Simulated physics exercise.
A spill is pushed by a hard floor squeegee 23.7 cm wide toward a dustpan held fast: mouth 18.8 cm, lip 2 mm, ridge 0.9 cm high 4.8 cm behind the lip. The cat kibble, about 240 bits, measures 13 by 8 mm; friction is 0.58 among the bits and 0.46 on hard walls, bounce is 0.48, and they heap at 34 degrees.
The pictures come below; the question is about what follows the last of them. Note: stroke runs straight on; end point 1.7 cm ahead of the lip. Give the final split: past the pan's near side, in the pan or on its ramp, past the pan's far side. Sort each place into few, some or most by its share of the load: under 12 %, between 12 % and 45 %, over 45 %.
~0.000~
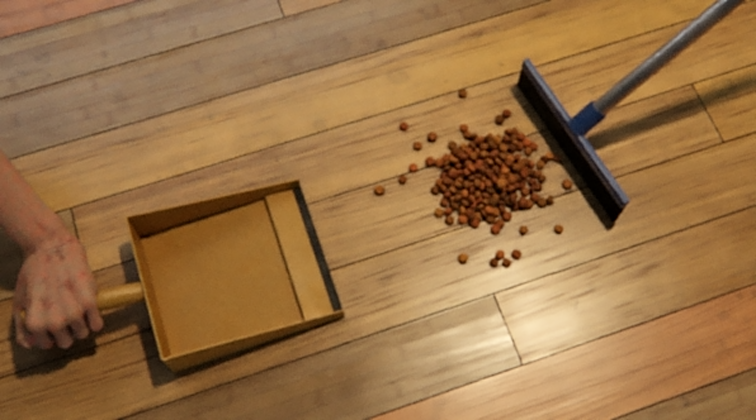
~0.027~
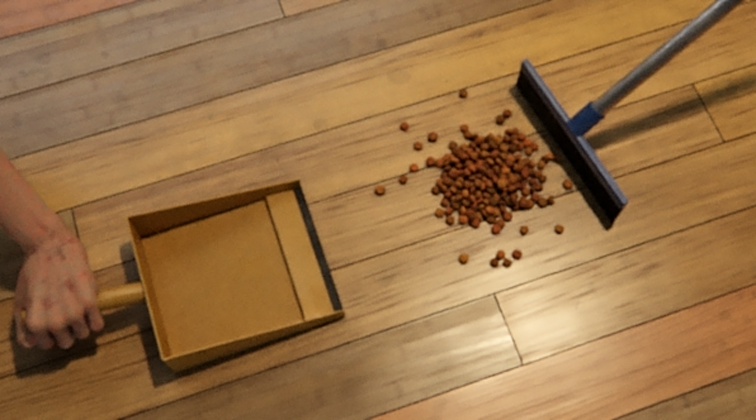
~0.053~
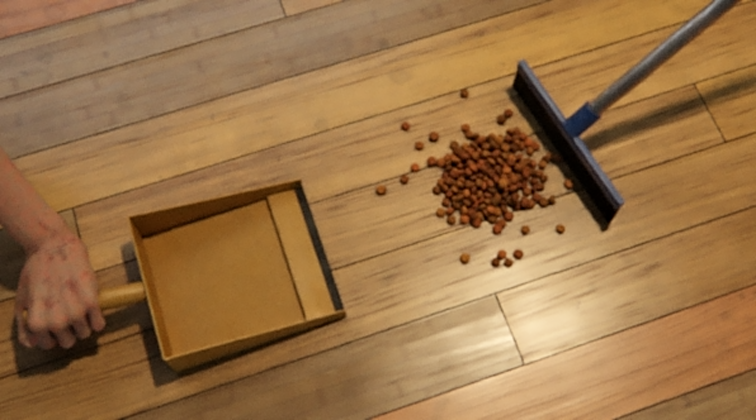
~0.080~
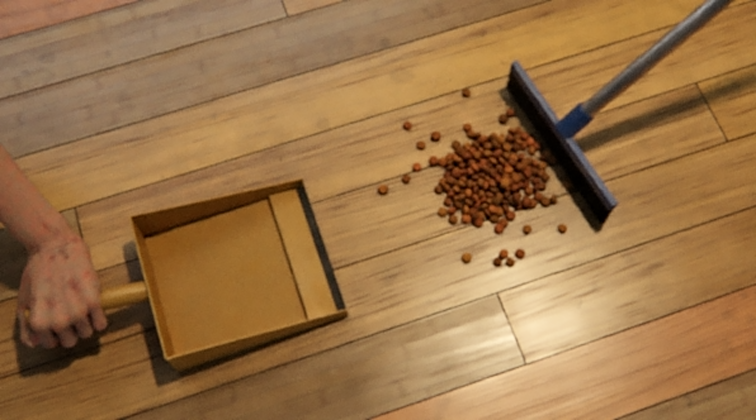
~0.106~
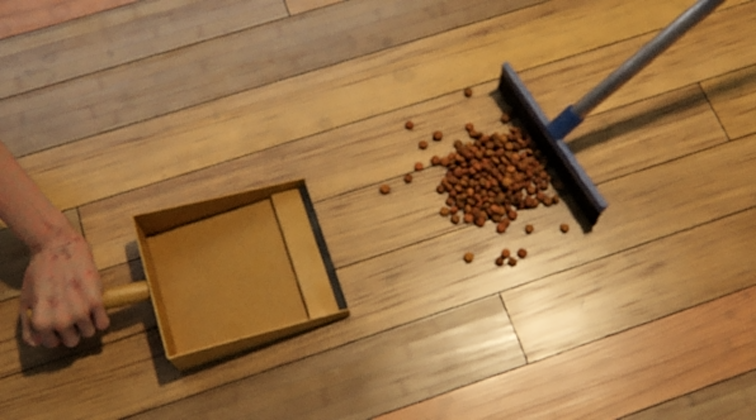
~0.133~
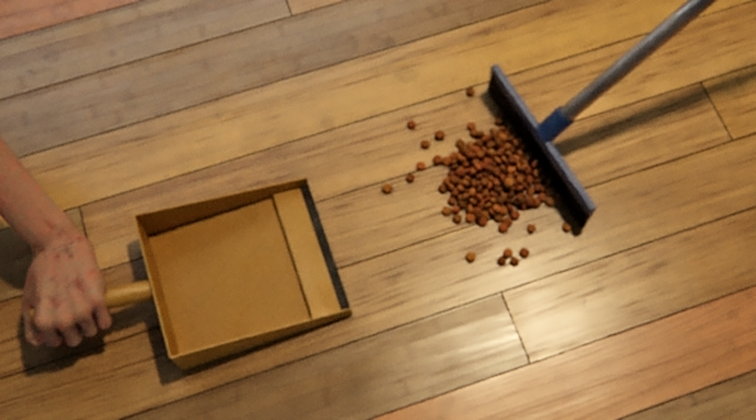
Shares: Near side: Few; pan: Some; far side: Some.
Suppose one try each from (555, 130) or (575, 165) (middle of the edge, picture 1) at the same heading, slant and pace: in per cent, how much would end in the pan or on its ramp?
About 15 and 25 per cent.
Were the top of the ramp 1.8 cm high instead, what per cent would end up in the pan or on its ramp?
In that case roughly 15 percent.
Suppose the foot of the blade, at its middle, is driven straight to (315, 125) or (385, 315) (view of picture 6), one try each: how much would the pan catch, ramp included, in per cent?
Close to 0 and 30 in a hundred, in that order.
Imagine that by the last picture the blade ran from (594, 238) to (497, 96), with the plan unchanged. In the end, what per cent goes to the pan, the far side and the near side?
That ends as pan 25, far 10, and near 40.
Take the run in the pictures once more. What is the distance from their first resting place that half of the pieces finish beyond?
Roughly 24 cm.
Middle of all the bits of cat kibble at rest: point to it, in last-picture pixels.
Somewhere around (332, 226) in the final frame.
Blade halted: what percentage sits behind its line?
Some 10 percent of it.
After 0.34 s, middle of the blade 17 cm from the lip; 0 % over the lip, far side 10 %, near side 0 %.
After 0.48 s, middle of the blade 8 cm from the lip; 0 % over the lip, far side 15 %, near side 5 %.
After 0.74 s, middle of the blade 4 cm from the lip; 20 % over the lip, far side 15 %, near side 5 %.
By 1.1 s all is still; near side 5 %, pan 20 %, far side 15 %, in front of the lip or behind the blade 55 %.
